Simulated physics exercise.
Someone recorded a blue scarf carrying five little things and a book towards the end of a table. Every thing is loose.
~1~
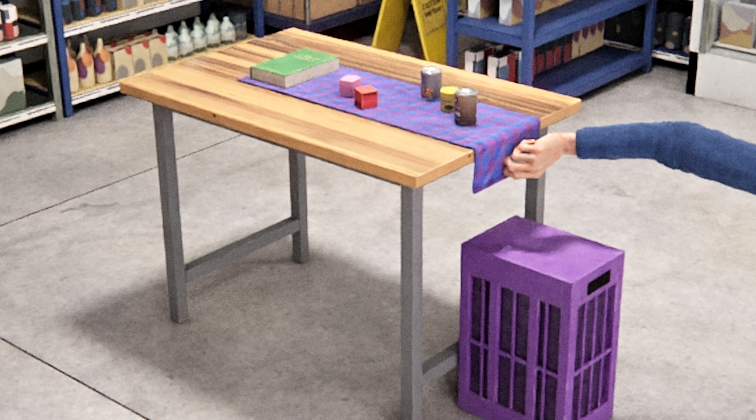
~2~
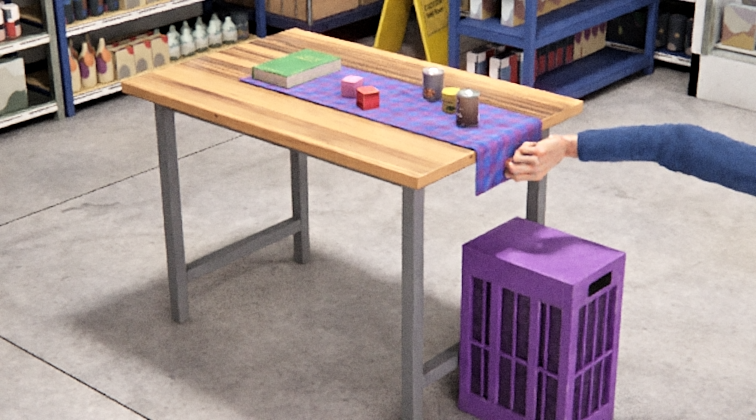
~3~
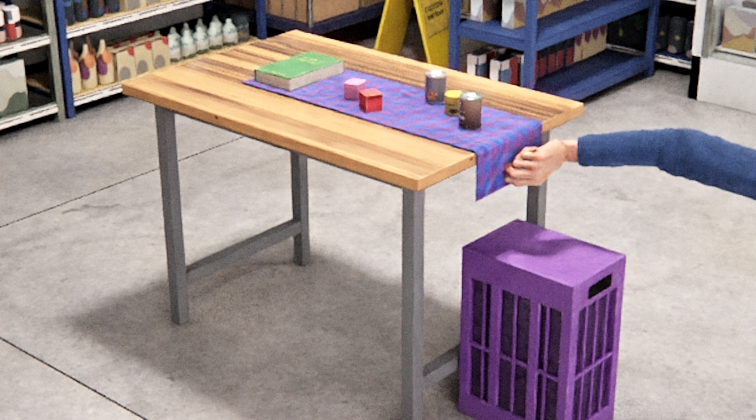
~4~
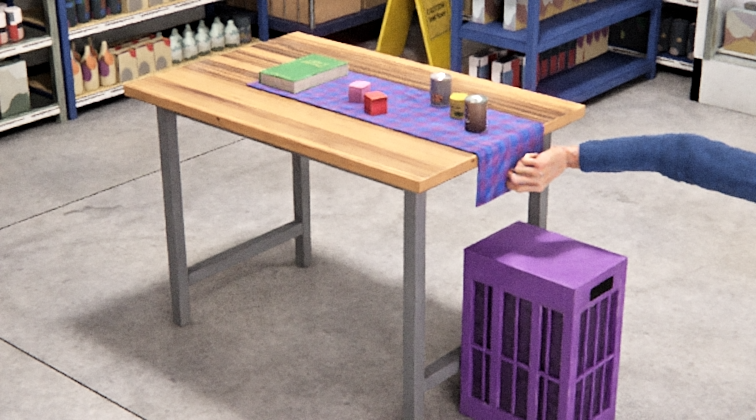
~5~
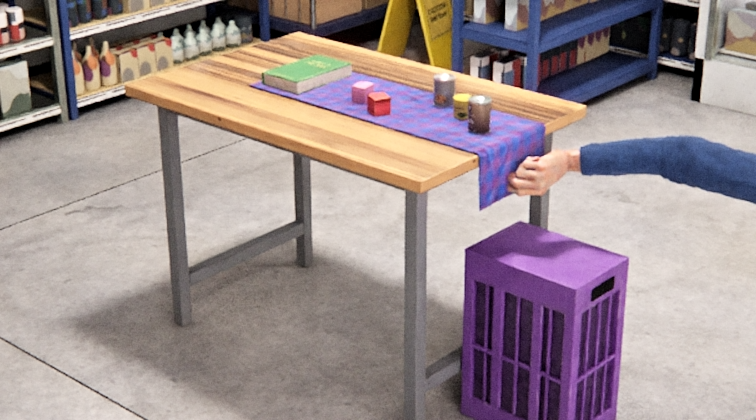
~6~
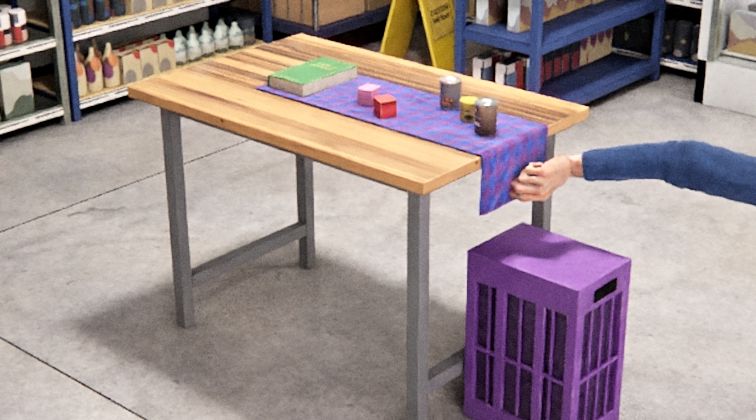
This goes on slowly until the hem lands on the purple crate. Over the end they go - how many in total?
One in total.
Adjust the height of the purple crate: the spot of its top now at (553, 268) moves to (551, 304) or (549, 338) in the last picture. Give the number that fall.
First case 2, second 3.
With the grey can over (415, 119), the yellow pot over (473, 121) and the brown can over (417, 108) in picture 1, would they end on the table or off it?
Looks like the grey can hangs in there, the yellow pot ends up down, and the brown can hangs in there.
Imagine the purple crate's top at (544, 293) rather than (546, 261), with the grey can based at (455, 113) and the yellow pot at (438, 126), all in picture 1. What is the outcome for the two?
Outcome: Grey can is gone; yellow pot is gone.
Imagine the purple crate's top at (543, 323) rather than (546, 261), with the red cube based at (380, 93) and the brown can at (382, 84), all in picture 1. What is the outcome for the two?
The red cube stays aboard, and the brown can stays aboard.
Soon after, hem near (513, 224); all still up.
After that, hem on the crate; brown can gone.
In the end, hem on the crate; brown can gone. Over the edge go one.
